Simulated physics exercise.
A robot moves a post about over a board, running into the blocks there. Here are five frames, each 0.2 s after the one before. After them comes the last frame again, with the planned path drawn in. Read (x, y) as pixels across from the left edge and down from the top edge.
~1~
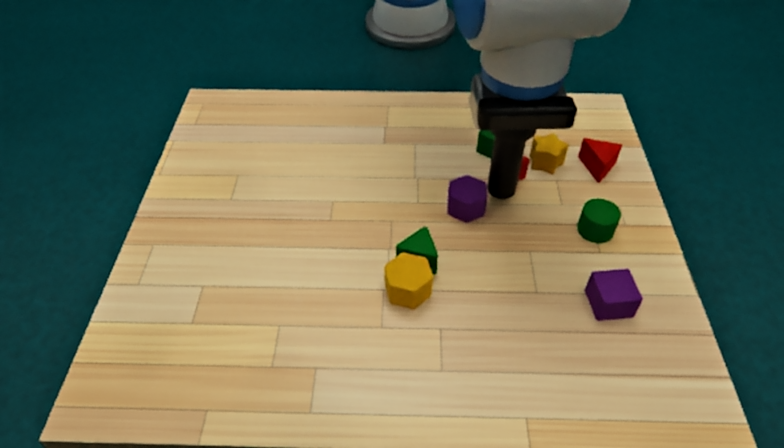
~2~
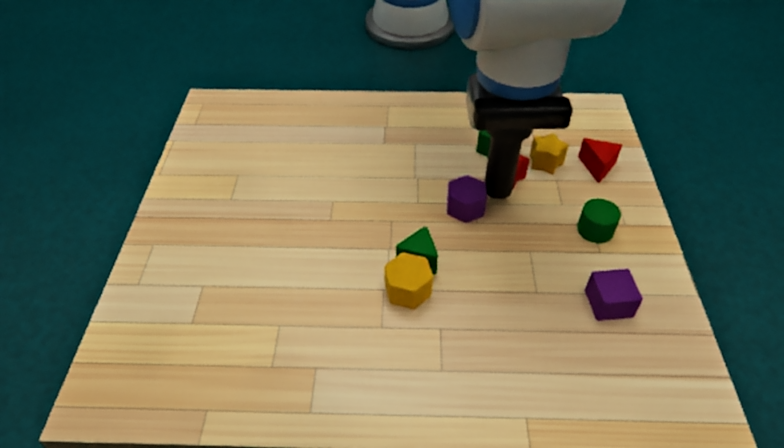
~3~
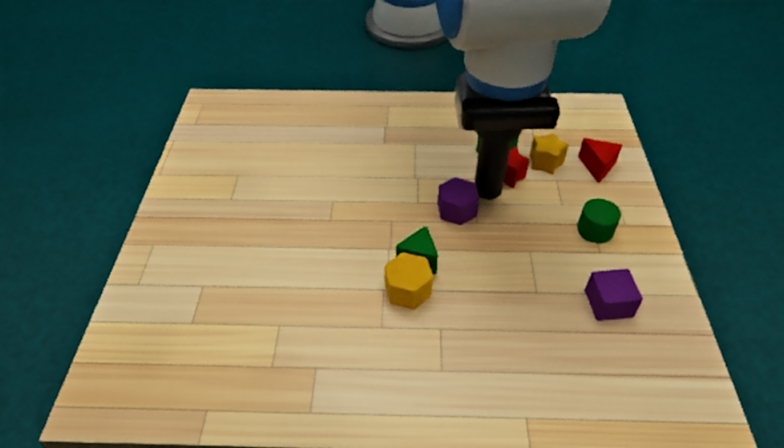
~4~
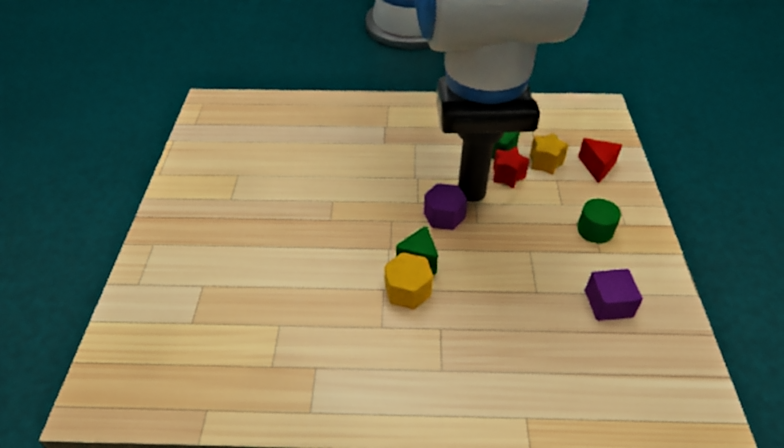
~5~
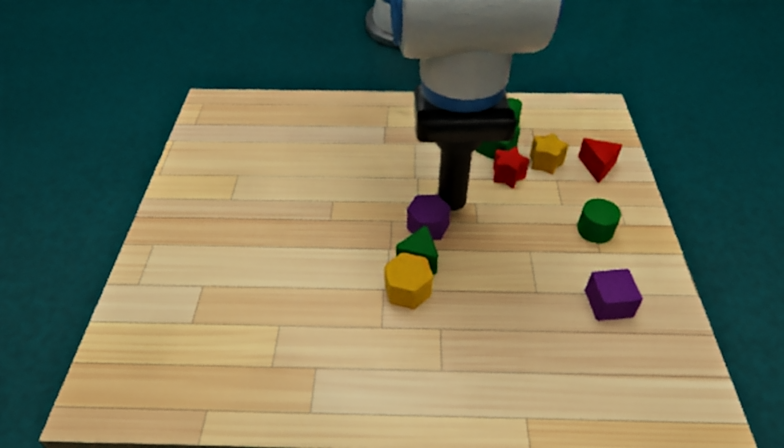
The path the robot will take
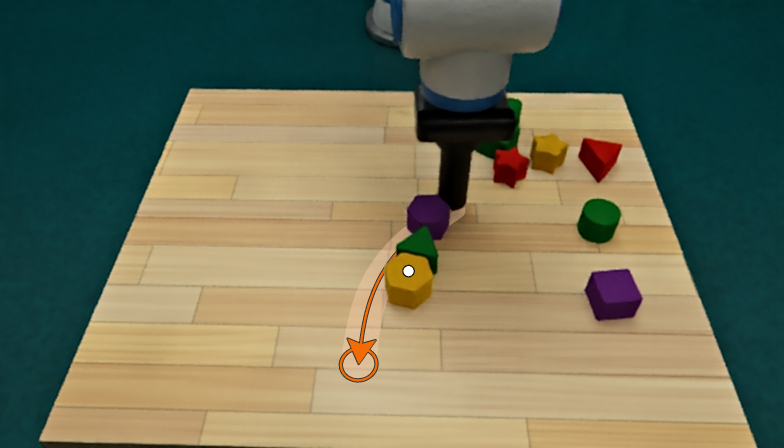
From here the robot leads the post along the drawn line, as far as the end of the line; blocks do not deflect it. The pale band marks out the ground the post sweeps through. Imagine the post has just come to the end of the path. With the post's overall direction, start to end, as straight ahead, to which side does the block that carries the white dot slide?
It moves left.
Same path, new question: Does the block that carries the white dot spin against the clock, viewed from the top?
It seems so.
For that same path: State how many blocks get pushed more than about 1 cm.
The number will come to 3 or more.
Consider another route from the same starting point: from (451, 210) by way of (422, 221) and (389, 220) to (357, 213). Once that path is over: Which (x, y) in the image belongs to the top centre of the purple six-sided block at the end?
At roughly (395, 228).
Drawn move, from (451, 210) over (404, 245) and (371, 297) to (359, 364); the dot is on the yellow six-sided block.
What follows on the original path. One third of the way, post (404, 237); yellow six-sided block (405, 289); green triangular block (422, 263); purple six-sided block (384, 251), turned 30° anticlockwise.
Two thirds of the way, post (371, 289); yellow six-sided block (406, 297); green triangular block (422, 264); purple six-sided block (340, 301).
At the end, post (358, 356); yellow six-sided block (407, 303), turned 25° anticlockwise; green triangular block (422, 264); purple six-sided block (319, 325), turned 40° clockwise; red star still.
